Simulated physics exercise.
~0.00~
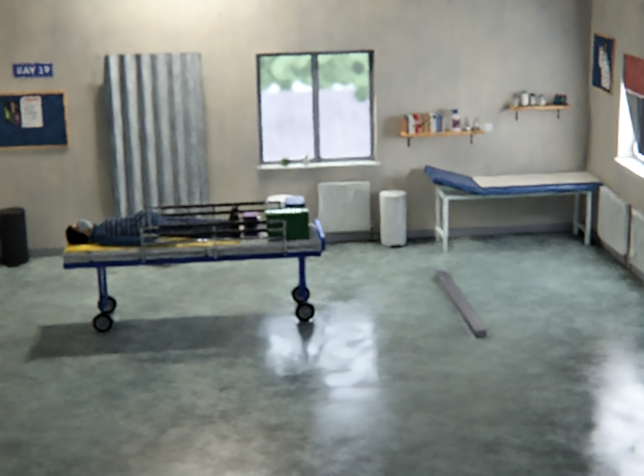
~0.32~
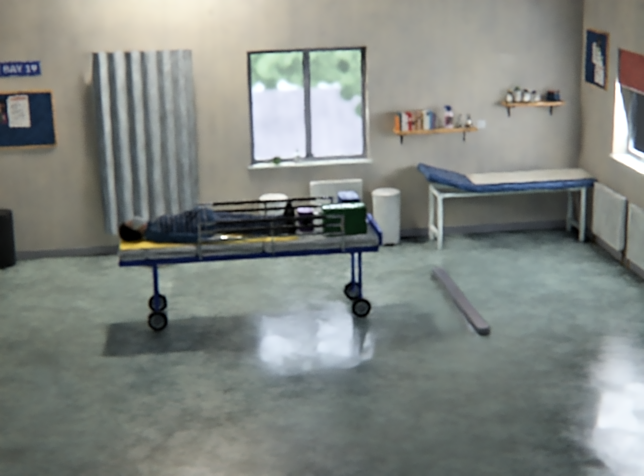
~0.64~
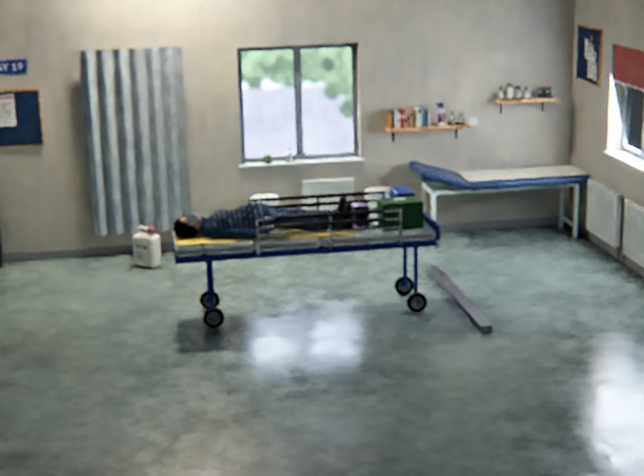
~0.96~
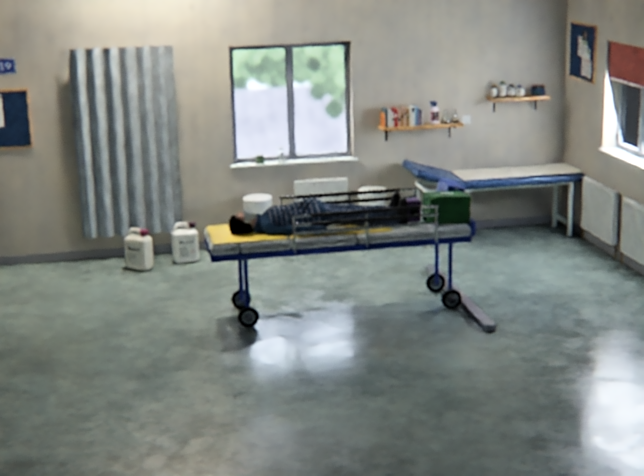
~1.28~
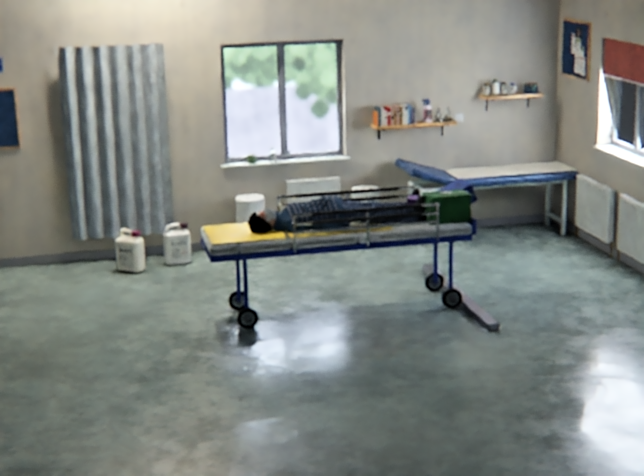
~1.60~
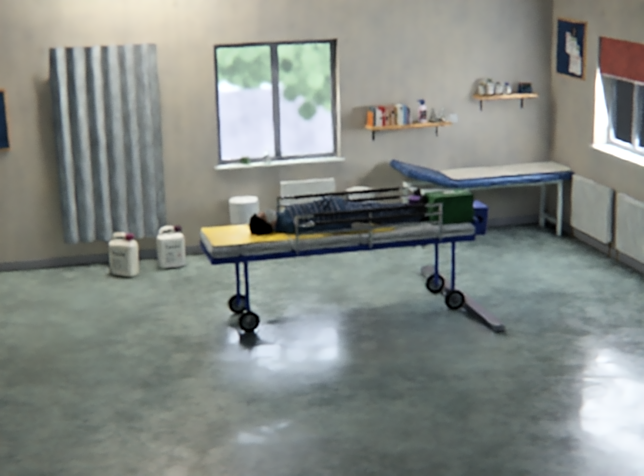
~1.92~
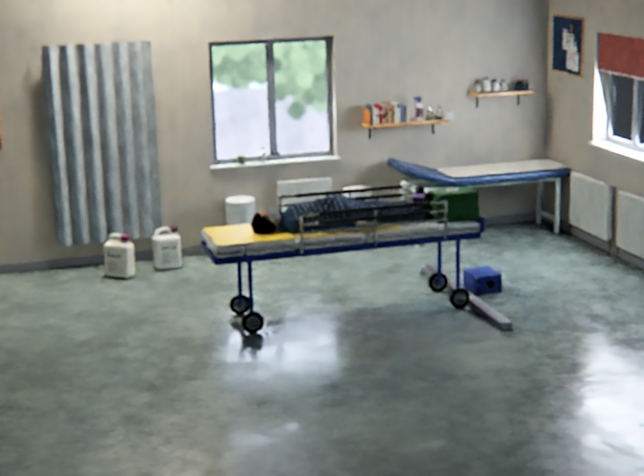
The footage shows a wheeled trolley carrying a limp person, a green holdall and other items rolling right across a clinic-like room until it stops at a low sill, whereupon a blue monitor tips off the far end and lands on the floor while the person and holdall stay aboard.
